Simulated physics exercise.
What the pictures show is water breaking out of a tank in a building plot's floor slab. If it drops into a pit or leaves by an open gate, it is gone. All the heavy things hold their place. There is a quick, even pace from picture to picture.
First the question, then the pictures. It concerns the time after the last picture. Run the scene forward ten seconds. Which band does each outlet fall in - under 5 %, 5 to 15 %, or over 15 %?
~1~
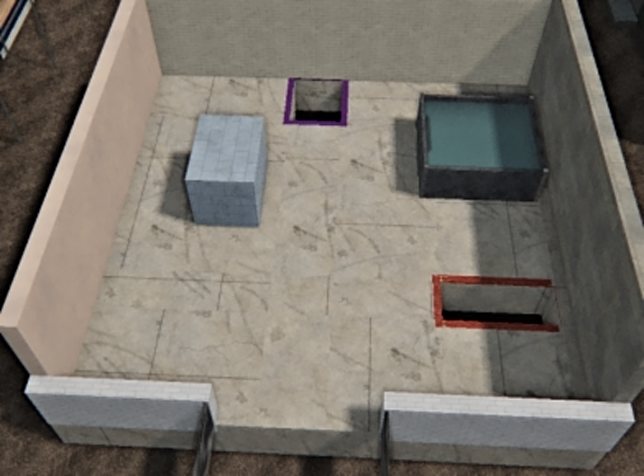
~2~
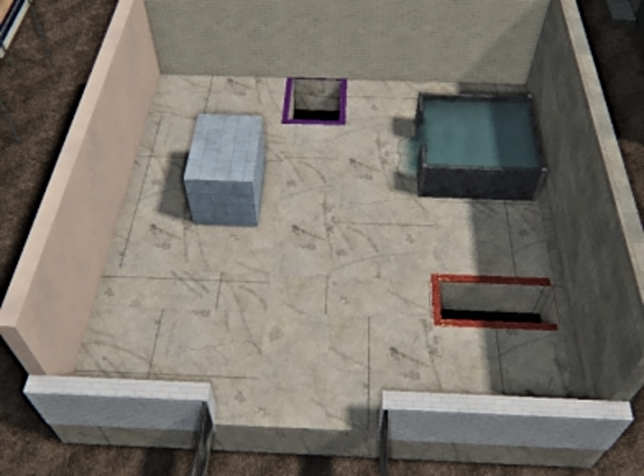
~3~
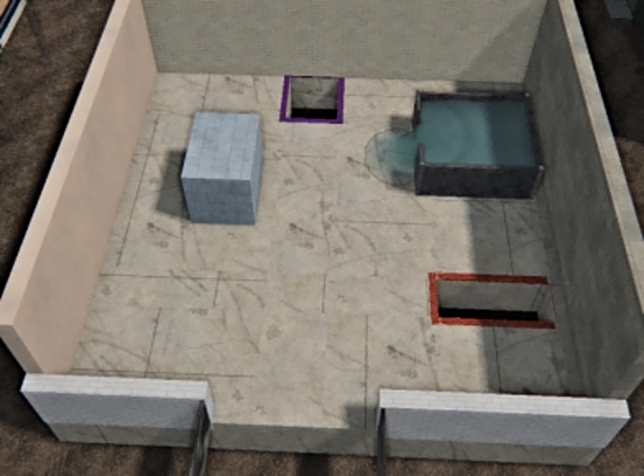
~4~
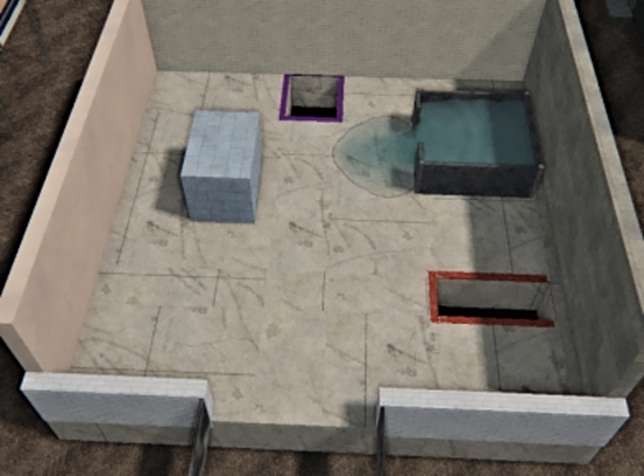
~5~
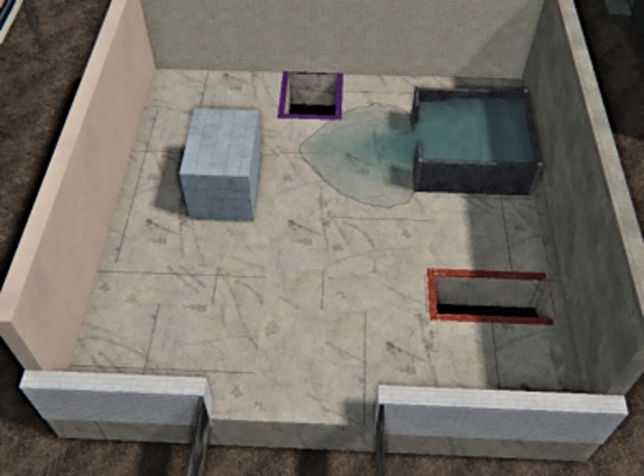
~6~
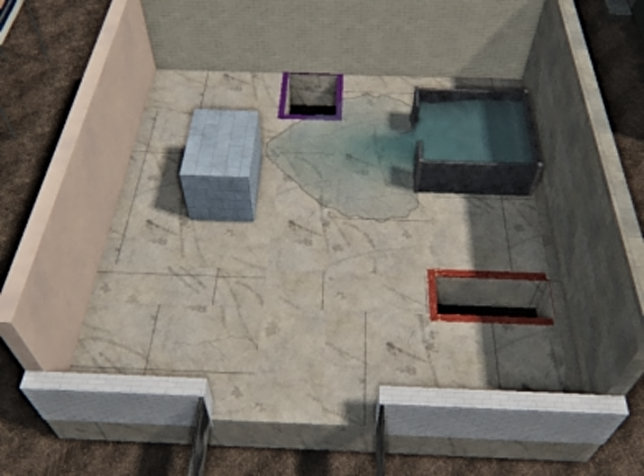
In order: The gate ends up with a share within five to fifteen per cent, the red pit ends up with a share that stays below five per cent, the purple pit ends up with a share topping fifteen per cent.
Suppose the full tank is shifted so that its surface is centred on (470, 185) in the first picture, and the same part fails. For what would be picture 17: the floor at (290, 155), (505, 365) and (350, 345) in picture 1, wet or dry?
Taking them as they were asked, they come out soaked, bone dry, bone dry.
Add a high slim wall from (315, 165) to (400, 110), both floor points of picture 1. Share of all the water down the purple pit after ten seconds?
Purple: 4 %.
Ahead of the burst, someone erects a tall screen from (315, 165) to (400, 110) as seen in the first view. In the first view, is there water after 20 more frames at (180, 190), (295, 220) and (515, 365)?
As the points were listed, they come out free from flooding, taken by the flood, and finally free from flooding.
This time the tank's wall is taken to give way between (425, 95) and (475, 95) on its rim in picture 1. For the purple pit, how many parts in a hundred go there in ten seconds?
The purple pit gets 55 per cent.
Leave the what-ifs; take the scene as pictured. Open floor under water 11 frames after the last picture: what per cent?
About 35 per cent.
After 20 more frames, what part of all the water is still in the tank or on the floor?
88 %.
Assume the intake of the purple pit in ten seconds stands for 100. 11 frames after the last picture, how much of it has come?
Share at that point: Close to 25 in a hundred.
A moment on, water covers 25 % of the floor; the gate 0 %, the red pit 0 %, the purple pit 3 %.
Next, water covers 35 % of the floor; the gate 0 %, the red pit 0 %, the purple pit 7 %.
Then, water covers 50 % of the floor; the gate 0 %, the red pit 0 %, the purple pit 11 %.
Later, water covers 65 % of the floor; the gate 4 %, the red pit 0 %, the purple pit 19 %.
In the end, water covers 65 % of the floor; the gate 9 %, the red pit 0 %, the purple pit 28 %.
